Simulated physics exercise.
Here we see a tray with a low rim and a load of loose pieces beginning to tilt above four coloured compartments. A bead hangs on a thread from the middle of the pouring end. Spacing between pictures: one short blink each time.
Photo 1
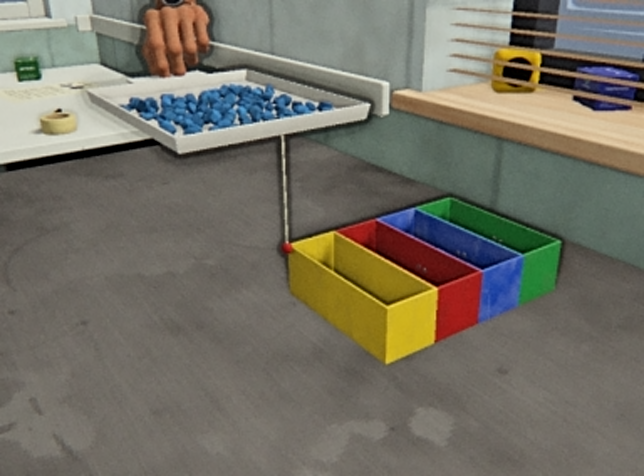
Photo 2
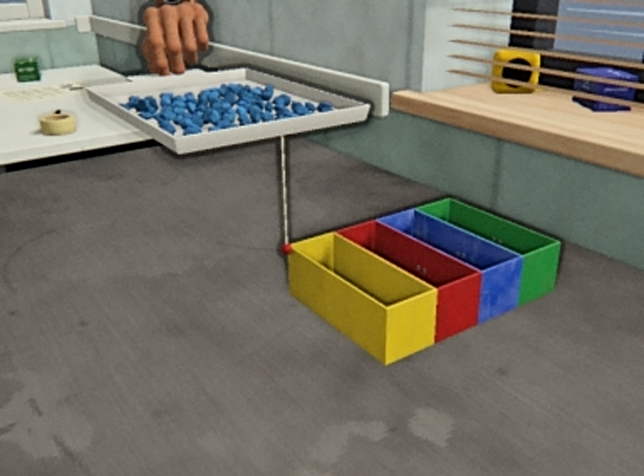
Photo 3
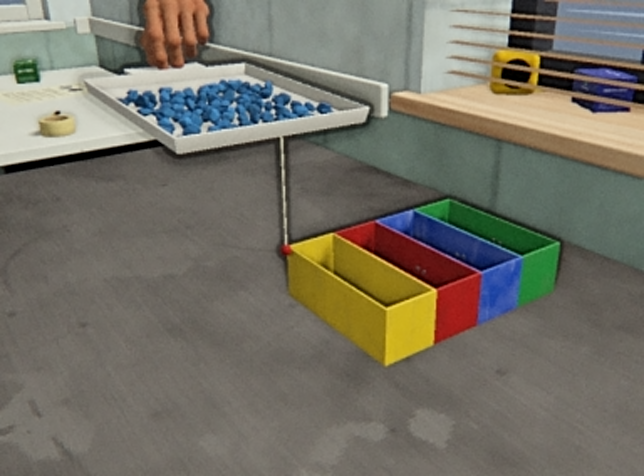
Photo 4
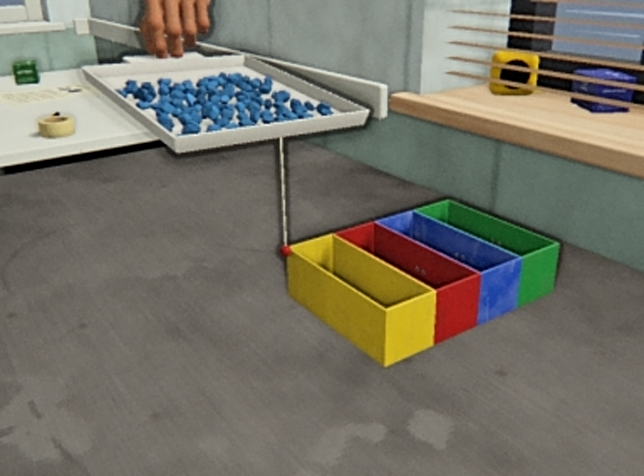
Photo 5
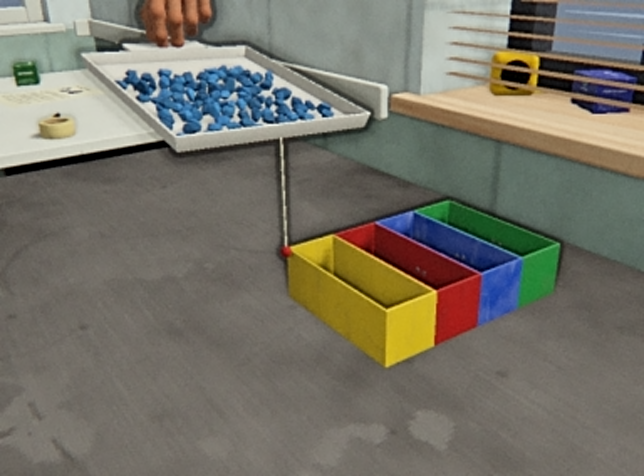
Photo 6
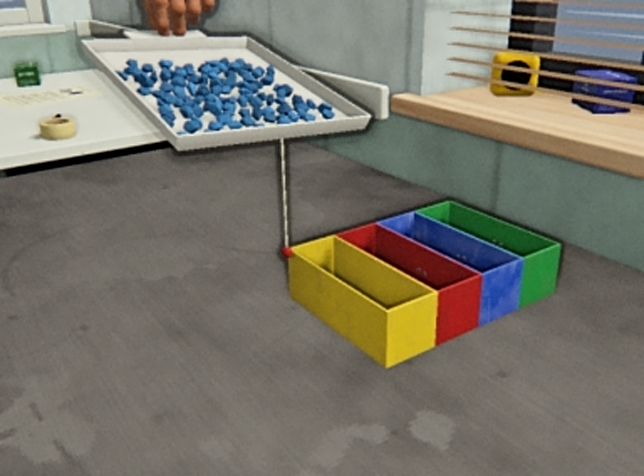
A hand at the back of a white tray of blue stones slowly tilting it slightly towards the front, above four coloured compartments.
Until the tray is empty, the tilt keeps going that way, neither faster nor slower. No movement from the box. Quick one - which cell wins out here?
The yellow one wins out.
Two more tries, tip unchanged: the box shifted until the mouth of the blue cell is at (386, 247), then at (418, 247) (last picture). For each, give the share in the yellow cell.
First position: Some 20 %; second position: Some 30 %.
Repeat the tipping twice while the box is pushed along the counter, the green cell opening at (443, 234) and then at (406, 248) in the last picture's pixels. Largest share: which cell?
Try 1 - the cell in red. Try 2 - the blue one.
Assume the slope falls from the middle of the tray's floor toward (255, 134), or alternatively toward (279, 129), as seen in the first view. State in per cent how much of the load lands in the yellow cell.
In turn, 20 percent and then 20 percent.
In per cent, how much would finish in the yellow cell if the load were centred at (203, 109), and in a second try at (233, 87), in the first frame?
Try 1: 30 %; try 2: 40 %.
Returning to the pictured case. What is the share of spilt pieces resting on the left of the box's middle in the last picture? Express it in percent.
I'd guess close to 90 %.
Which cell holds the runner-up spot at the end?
Second comes red.
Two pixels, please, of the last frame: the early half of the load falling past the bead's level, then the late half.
Starting near (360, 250), moving on to near (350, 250).
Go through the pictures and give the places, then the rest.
In the first frame, corners of the pouring end at (178, 136) and (366, 104), level; middle of the load at (216, 108), aquarium stones; bead on its thread at (287, 248); yellow cell at (411, 321); red cell at (458, 301); blue cell at (500, 284); green cell at (539, 268).
In the second frame, corners of the pouring end at (177, 137) and (365, 105), level; middle of the load at (216, 108).
In the third frame, corners of the pouring end at (177, 137) and (365, 107), tipped barely, lowest at the right corner; middle of the load at (215, 105).
In the fourth frame, corners of the pouring end at (177, 136) and (365, 110), tipped a little, lowest at the right corner; middle of the load at (214, 101).
In the fifth frame, corners of the pouring end at (178, 135) and (366, 113), tipped a little, lowest at the right corner; middle of the load at (215, 96).
In the sixth frame, corners of the pouring end at (179, 134) and (367, 115), tipped a little, lowest at the right corner; middle of the load at (216, 91); yellow cell at (411, 324); red cell at (458, 305); blue cell at (501, 287); green cell at (539, 271).
Soon, tray tipped steeply; nearly all on the tray; a small part falling or outside the box.
A while on, tray tipped right over; about a quarter on the tray; about a quarter in the yellow cell; a small part in the red cell; about half falling or outside the box.
Towards the end, tray tipped past a quarter turn; about half in the yellow cell; about a quarter in the red cell; a stray few in the green cell; about a quarter falling or outside the box.
Finally, tray tipped past a quarter turn; about half in the yellow cell; about a quarter in the red cell; a stray few in the green cell; none in the blue cell; about a quarter outside the box.
